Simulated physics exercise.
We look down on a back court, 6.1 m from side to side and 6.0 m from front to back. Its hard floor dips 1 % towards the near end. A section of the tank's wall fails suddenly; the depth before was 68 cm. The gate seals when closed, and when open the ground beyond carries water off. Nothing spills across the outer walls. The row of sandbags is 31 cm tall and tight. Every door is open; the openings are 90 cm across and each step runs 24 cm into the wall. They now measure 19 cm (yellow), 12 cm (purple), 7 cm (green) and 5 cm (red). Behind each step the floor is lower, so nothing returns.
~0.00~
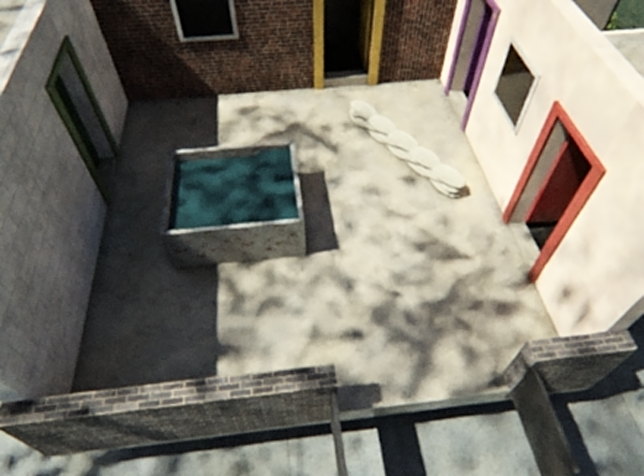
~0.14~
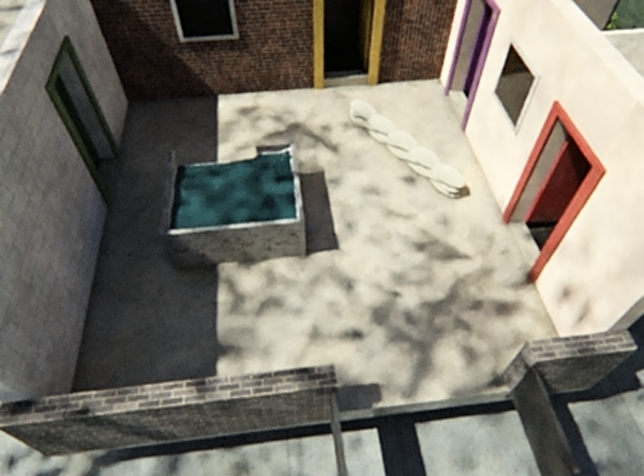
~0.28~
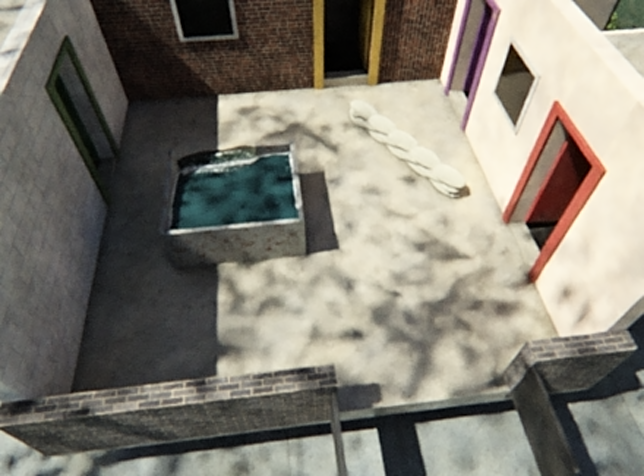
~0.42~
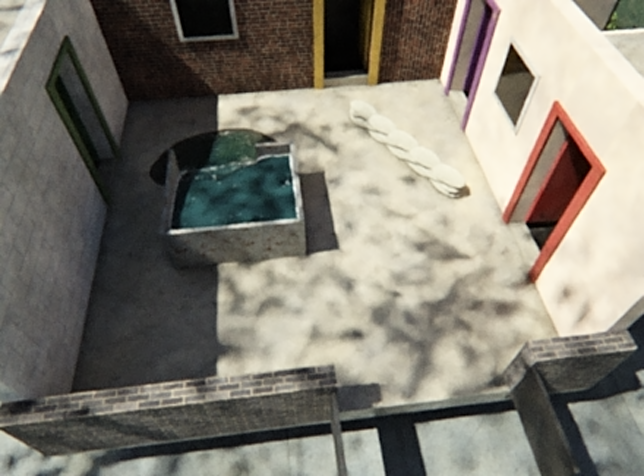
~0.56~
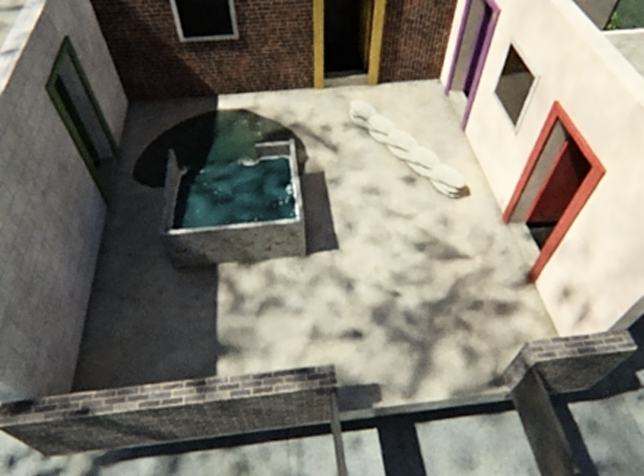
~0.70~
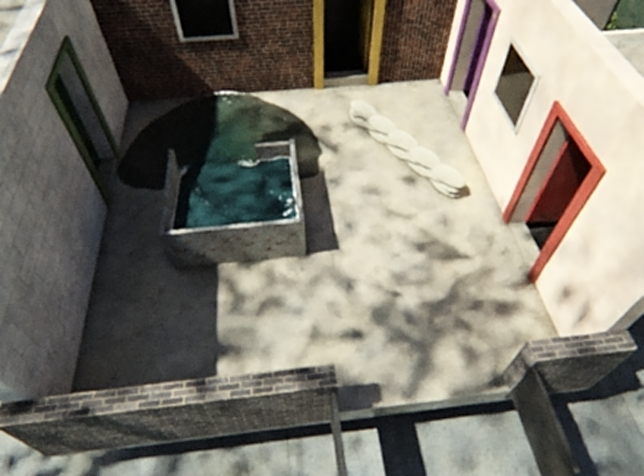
To begin with, a raised tank of still teal water stands in a walled court with open doors. Then a section of its far wall gives way, and water pours out behind it. The dark wet patch spreads over the pale floor in a widening fan while the water inside ripples.
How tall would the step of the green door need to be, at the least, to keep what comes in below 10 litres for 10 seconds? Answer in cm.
About 9.5 cm.
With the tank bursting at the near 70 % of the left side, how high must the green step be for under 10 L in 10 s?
Some 11.5 cm.
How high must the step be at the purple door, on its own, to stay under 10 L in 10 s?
Roughly 12.5 cm at purple.
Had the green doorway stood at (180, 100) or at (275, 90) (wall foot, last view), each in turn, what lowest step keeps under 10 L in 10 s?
About 28 and 20 cm.
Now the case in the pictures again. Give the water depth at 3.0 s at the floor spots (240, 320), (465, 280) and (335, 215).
In that order: 0, 0 and 0 cm.
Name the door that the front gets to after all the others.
Last comes the red one.
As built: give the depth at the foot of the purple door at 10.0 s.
Some 6.0 cm.
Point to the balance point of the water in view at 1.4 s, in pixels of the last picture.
At about (226, 170).
After 1.4 s water covers 20 % of the floor, deepest (49 cm) near (129, 104); 5 cm at the green door, 0 litres in over its 7 cm step.
After 3.0 s water covers 35 % of the floor, deepest (22 cm) near (204, 135); 12 cm at the green door, 4 litres in over its 7 cm step.
After 10.0 s water covers 95 % of the floor, deepest (10 cm) near (494, 305); 5 cm at the green door, 28 litres in over its 7 cm step.
At the green door as built, the water arrived by 0.9 s and peaked near 12 cm at 3.0 s.
Run again over the same 10 s with other heights there, 24 litres in over 7.5 cm, 6 litres over 10.5 cm. The limit of 10 litres is kept from about 9.5 cm up.
